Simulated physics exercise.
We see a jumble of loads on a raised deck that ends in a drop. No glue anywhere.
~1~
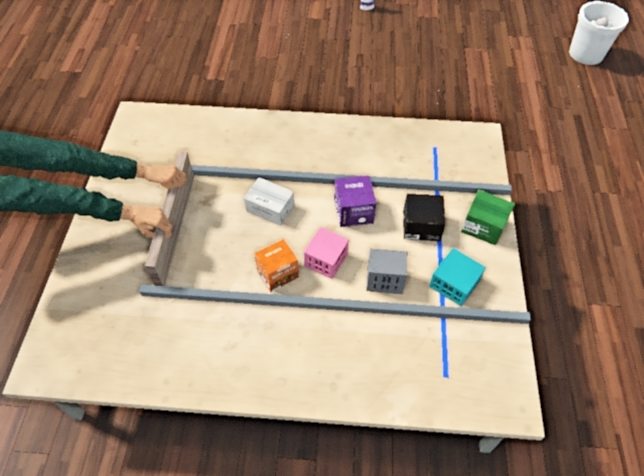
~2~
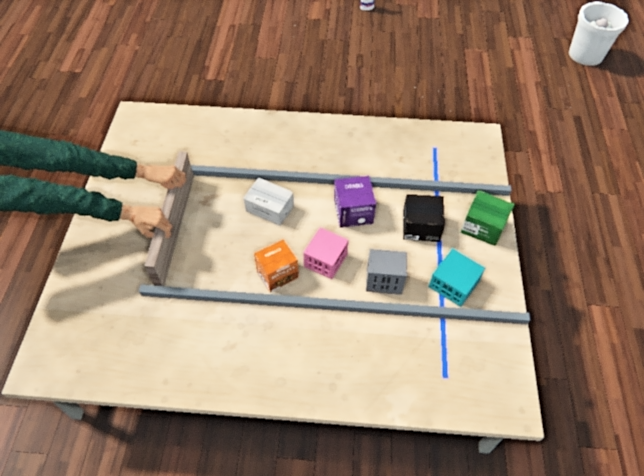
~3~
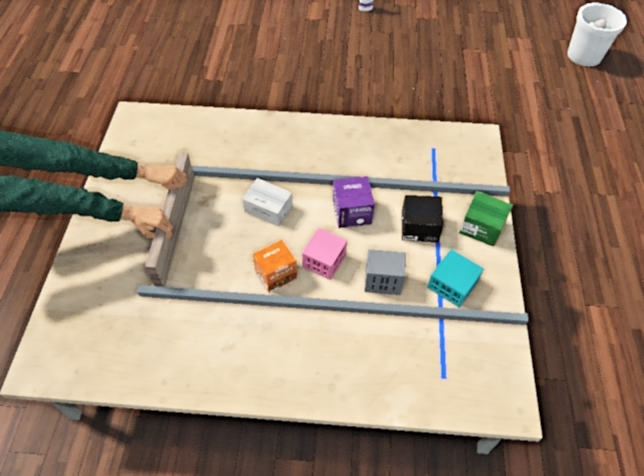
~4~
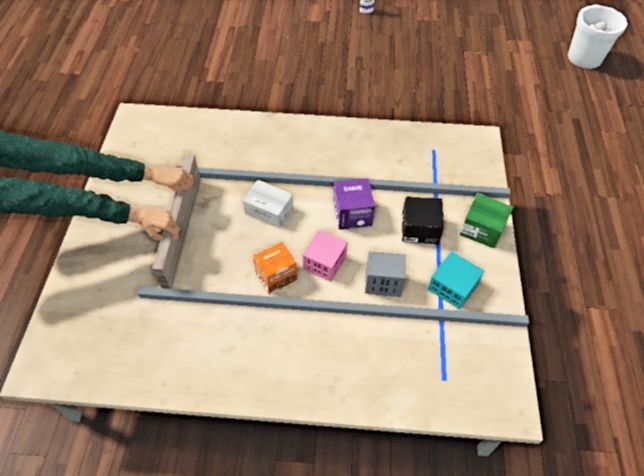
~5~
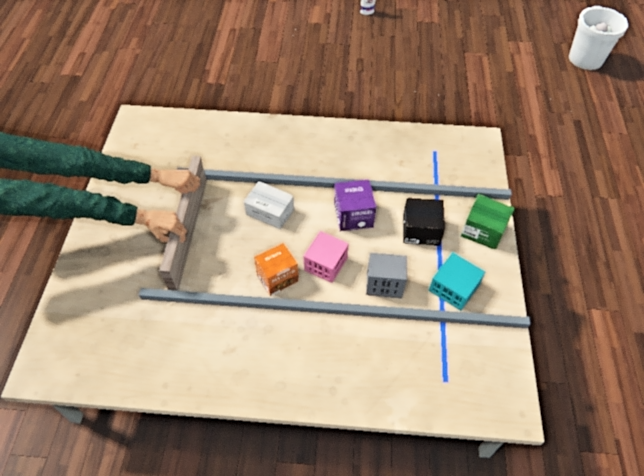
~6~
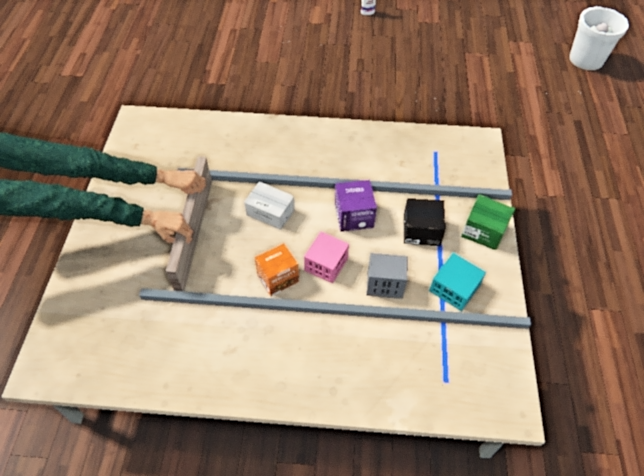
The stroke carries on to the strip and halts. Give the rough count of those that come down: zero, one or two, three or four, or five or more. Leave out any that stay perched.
In the end the number that fall off is three or four.
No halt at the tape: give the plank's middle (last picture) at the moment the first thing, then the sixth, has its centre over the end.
Its middle is around (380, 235) and later (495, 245).
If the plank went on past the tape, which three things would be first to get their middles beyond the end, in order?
In order: The green parcel, the black parcel, the turquoise crate.
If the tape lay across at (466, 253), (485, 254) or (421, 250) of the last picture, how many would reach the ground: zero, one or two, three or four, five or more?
For each place: 3 or 4; five or more; just one or two.
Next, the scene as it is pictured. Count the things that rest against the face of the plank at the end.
It touches 3.
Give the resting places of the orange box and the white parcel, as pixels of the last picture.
Near (462, 294) and (460, 212).
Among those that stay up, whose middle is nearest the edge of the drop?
Foremost is the purple box.
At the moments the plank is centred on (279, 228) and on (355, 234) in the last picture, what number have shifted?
3 and 7.
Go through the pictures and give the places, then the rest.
In the first picture, green parcel (487, 218); turquoise crate (457, 277); black parcel (424, 217); plank (172, 217); tape (440, 247).
In the second picture, turquoise crate (457, 277); orange box (277, 266).
In the third picture, black parcel (422, 218); plank (173, 218).
In the fourth picture, green parcel (486, 221); grey crate (385, 274).
In the fifth picture, turquoise crate (457, 281); pink crate (326, 257).
In the sixth picture, green parcel (488, 223); turquoise crate (457, 282); black parcel (424, 222); plank (191, 222); tape (440, 251).
Soon after, none off yet; green parcel at rest near (488, 223); turquoise crate at rest near (457, 282); black parcel at rest near (424, 222).
Then, none off yet; green parcel moved a little near (495, 223); turquoise crate at rest near (457, 282); black parcel moved about its own width near (453, 225).
At rest, the number that fall off is three or four; fallen, black parcel, turquoise crate and green parcel.
